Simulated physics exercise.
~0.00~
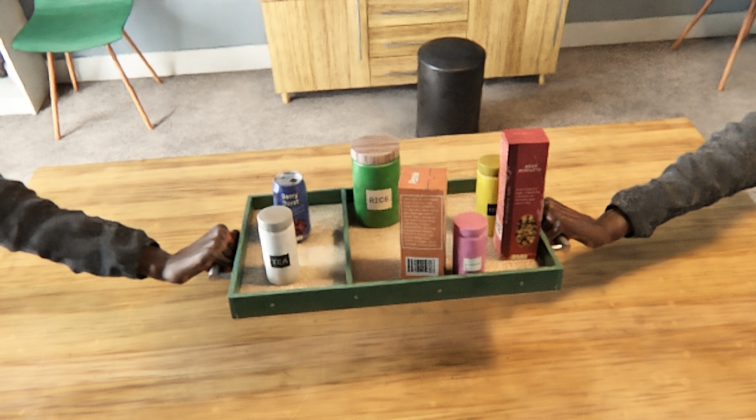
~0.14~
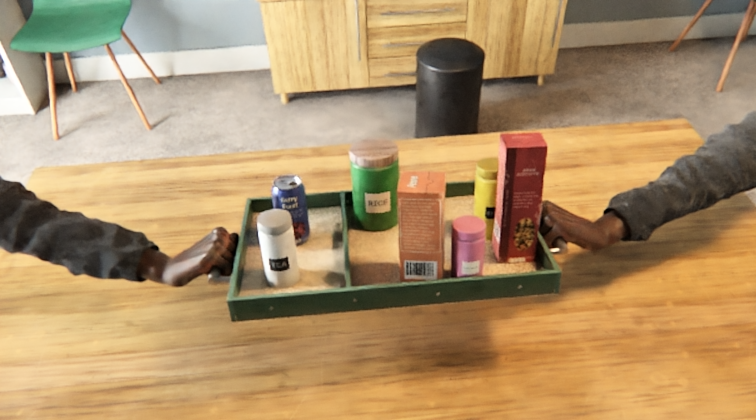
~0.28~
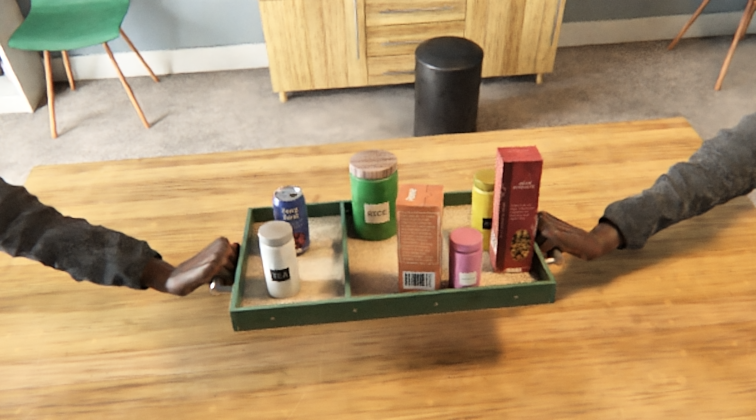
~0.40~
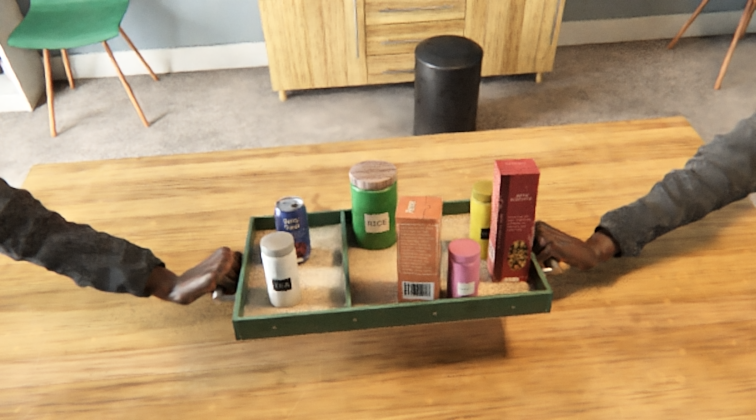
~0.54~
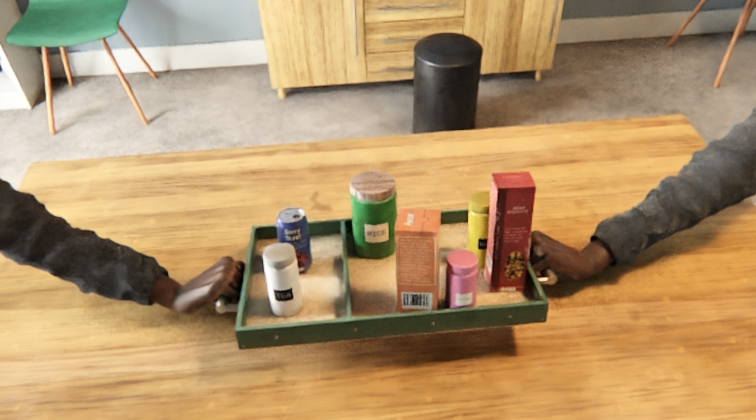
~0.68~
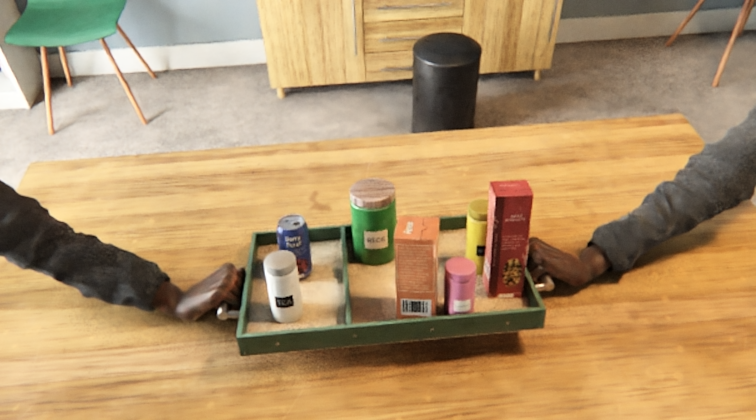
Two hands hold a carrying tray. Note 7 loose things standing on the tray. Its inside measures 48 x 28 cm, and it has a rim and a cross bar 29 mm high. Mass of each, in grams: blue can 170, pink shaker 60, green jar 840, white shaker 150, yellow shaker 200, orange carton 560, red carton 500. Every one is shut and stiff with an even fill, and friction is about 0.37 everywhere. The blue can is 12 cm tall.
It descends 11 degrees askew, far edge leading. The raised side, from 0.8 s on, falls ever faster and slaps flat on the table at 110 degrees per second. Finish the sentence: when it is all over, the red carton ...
... has fallen over.
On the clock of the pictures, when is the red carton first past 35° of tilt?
Answer: Near 1.5 s.
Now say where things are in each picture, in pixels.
In the first frame, far edge 11 cm above the table; red carton (520, 196); blue can (292, 208).
In the second frame, far edge 10 cm above the table; green jar (376, 185); white shaker (279, 249).
In the third frame, far edge 8 cm above the table; yellow shaker (487, 210); orange carton (421, 242).
In the fourth frame, far edge 5 cm above the table; blue can (293, 231); pink shaker (463, 274).
In the fifth frame, far edge 2 cm above the table; green jar (375, 215); white shaker (283, 280).
In the sixth frame, far edge on the table, tray at 11°; red carton (507, 241); yellow shaker (481, 237).
By 0.98 s, far edge on the table, tray at 2°; red carton rocked 9° off its seat near (506, 256).
By 1.28 s, tray flat on the table; red carton rocked 14° off its seat near (511, 278); orange carton rocked 4° off its seat.
By 1.68 s, tray flat on the table; red carton now off the tray.
When it is over (2.2 s), off the tray and tipped over, red carton; the other 6 within 5 cm of the start. In the last view, red carton near (519, 356).
